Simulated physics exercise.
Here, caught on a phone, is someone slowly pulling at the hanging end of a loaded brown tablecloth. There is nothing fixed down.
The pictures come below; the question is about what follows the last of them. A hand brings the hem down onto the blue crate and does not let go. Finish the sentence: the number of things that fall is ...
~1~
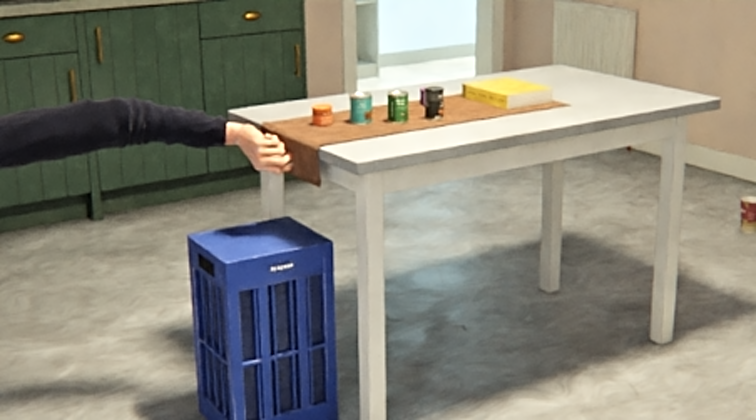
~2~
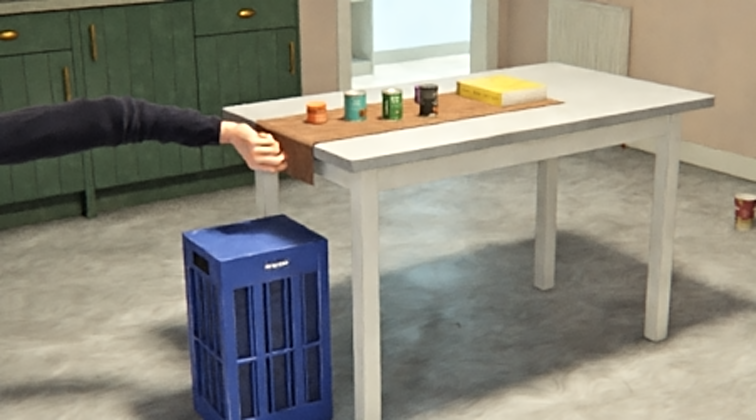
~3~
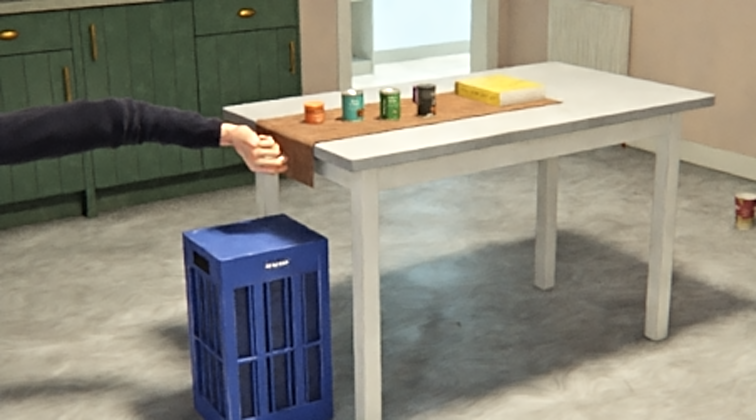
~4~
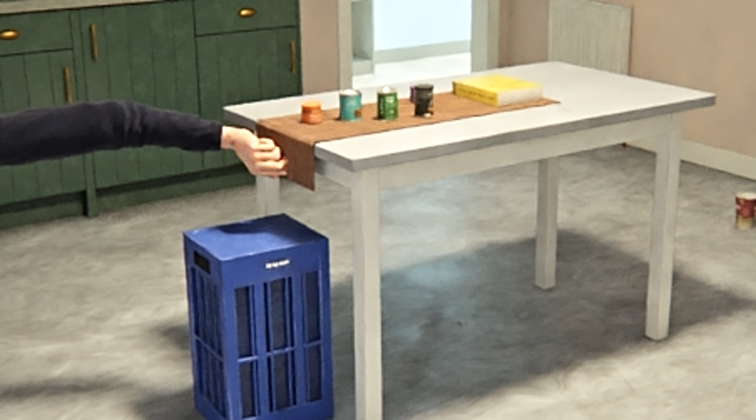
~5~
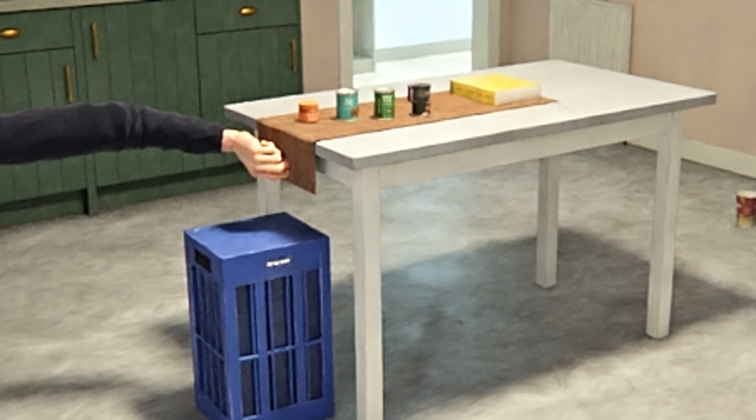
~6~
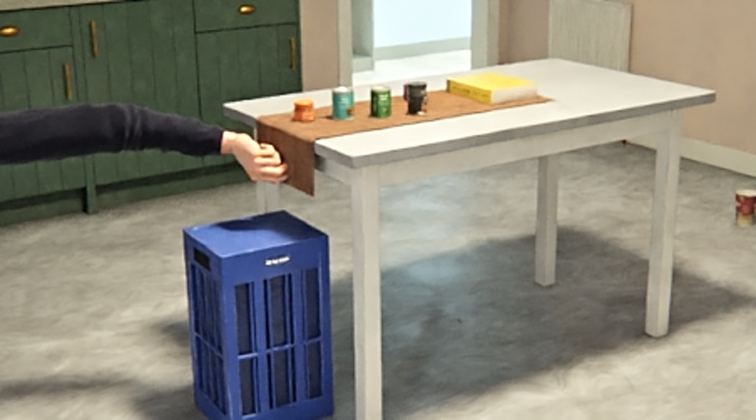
The number of things that fall is one.
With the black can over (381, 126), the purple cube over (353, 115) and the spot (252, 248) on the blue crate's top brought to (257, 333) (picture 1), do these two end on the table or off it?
As for the black can, it leaves the top; as for the purple cube, it leaves the top.
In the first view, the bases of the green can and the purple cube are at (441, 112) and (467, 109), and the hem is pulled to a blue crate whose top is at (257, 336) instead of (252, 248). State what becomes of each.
In the end the green can rides it out; meanwhile the purple cube rides it out.
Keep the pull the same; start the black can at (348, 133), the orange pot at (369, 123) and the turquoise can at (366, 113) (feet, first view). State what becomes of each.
The black can tumbles off, the orange pot holds on, the turquoise can survives.
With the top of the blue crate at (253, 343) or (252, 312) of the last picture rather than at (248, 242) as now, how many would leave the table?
Counts: 4 / 3.
Soon after, hem near (285, 197); all still up.
Then, hem on the crate; orange pot gone.
At rest, hem on the crate; orange pot gone. The answer is one.
